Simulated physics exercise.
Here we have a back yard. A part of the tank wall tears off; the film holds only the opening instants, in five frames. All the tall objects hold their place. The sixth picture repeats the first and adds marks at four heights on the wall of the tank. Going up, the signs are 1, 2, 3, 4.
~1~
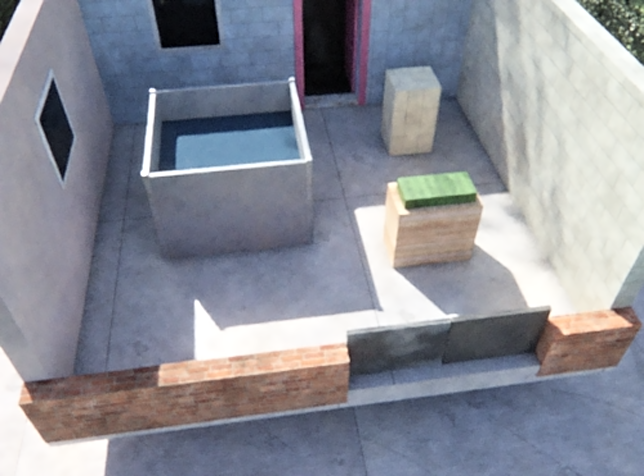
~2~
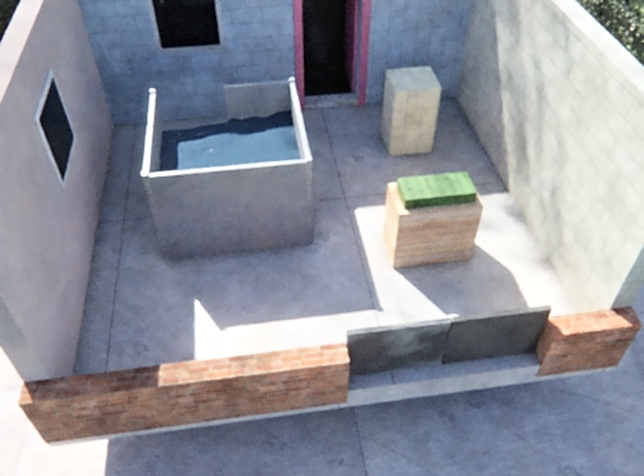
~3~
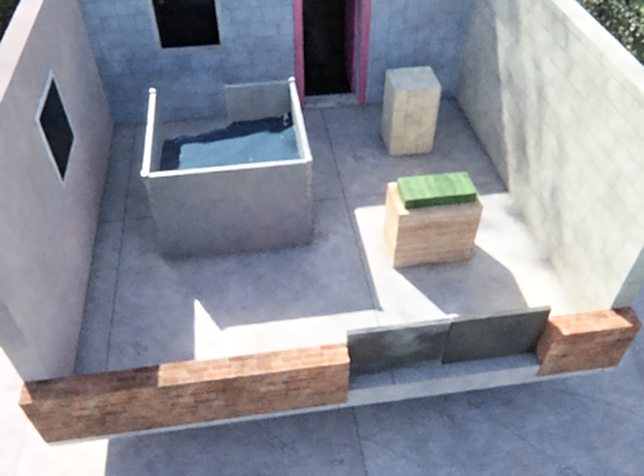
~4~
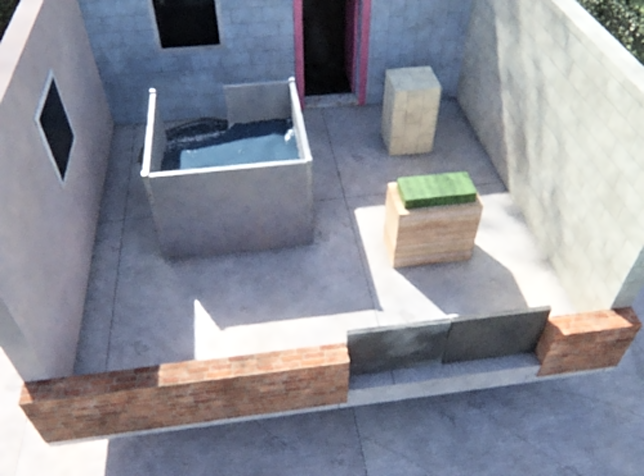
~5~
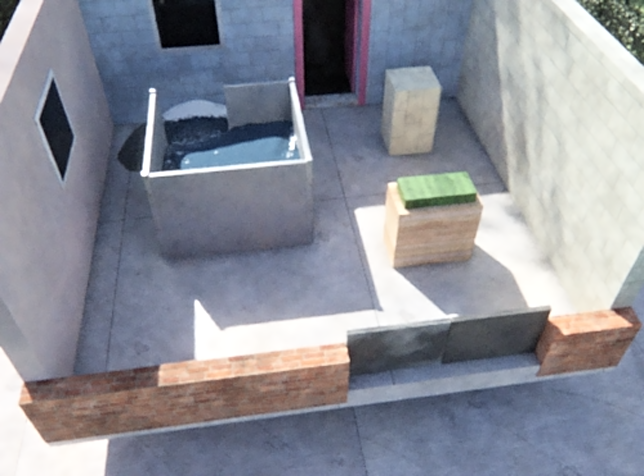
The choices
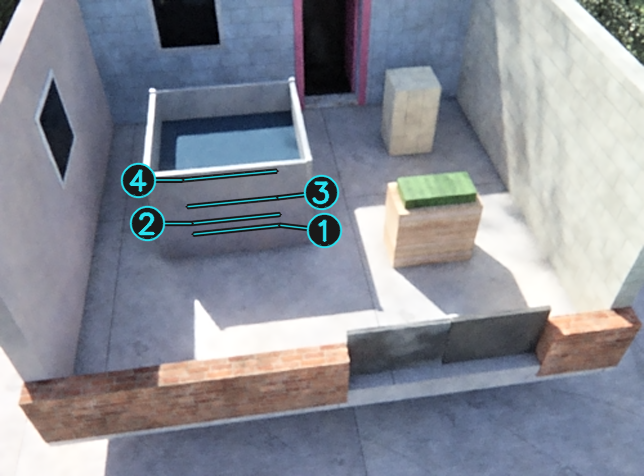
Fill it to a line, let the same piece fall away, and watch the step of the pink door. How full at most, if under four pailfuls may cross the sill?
Use line 3.
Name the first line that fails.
The answer is 4.
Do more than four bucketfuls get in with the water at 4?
Yes, that goes wrong.
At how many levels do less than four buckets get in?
Three of them.
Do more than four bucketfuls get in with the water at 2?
No.
On the marked copy, 1 at (237, 229); 2 at (235, 219); 3 at (233, 202); 4 at (229, 175); from the bottom up 1, 2, 3, 4.
Choosing 1, nothing gets over.
Choosing 2, nothing gets over.
Choosing 3, a bucket or two gets in.
Choosing 4, about 12 bucketfuls get in.
